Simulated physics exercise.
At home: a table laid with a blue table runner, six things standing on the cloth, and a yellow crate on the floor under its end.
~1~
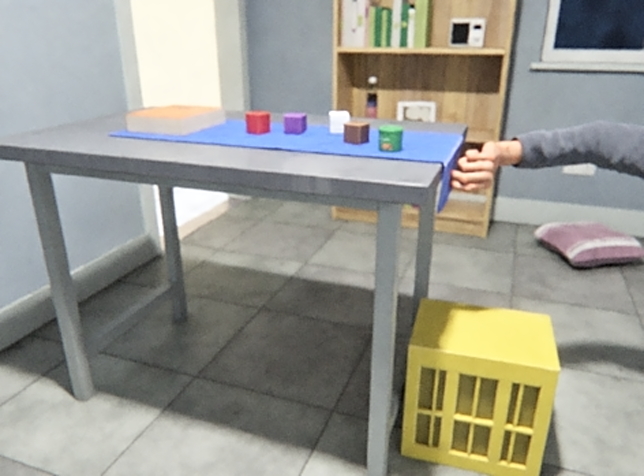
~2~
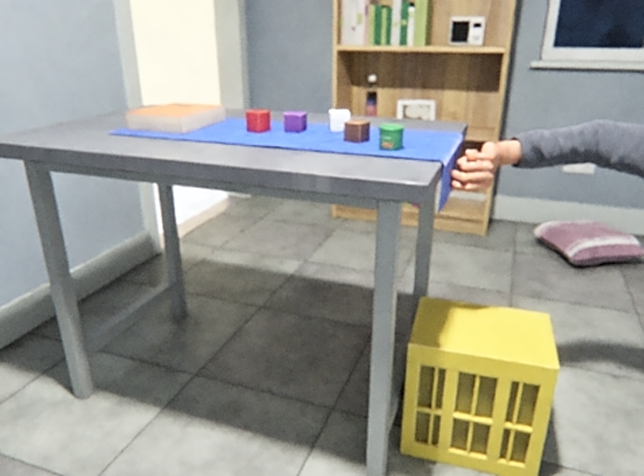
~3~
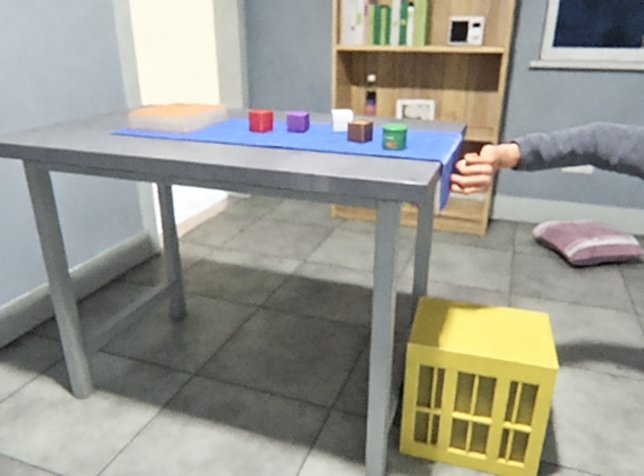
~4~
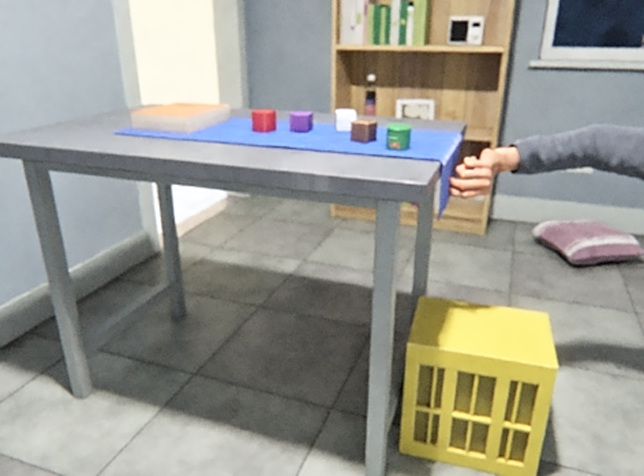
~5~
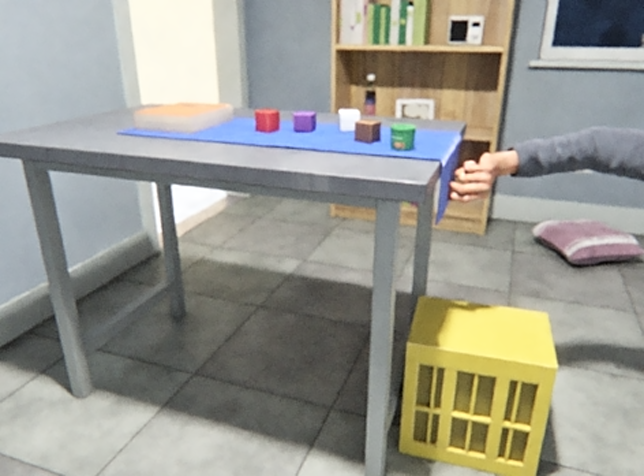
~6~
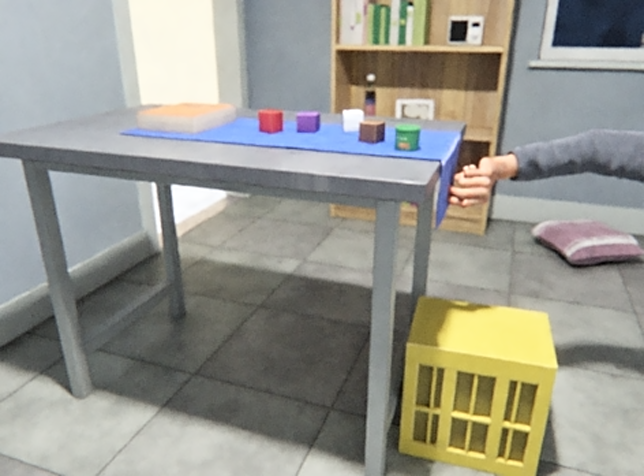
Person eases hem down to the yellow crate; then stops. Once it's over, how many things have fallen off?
Gone: Three.
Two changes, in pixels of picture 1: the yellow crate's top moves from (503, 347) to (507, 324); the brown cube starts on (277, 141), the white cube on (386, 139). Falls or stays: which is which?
As for the brown cube, it stays in place; as for the white cube, it leaves the top.
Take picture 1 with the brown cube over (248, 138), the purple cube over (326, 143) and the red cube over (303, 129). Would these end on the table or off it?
The brown cube is still on top, the purple cube is off the top, the red cube is still on top.
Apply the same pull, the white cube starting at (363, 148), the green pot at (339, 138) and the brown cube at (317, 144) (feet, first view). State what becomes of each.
Here's how it goes: The white cube ends up down, the green pot ends up down, and the brown cube ends up down.
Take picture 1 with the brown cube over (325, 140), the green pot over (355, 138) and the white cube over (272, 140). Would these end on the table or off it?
The brown cube comes down, the green pot drops off, the white cube holds on.
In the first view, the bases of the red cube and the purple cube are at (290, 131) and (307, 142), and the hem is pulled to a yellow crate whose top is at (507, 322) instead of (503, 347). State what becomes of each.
First the red cube: It is still up there. Then the purple cube: It is still up there.
Soon after, hem near (443, 275); green pot gone.
After that, hem on the crate; green pot, brown cube and white cube gone.
In the end, hem on the crate; green pot, brown cube and white cube gone. Over the edge go three.
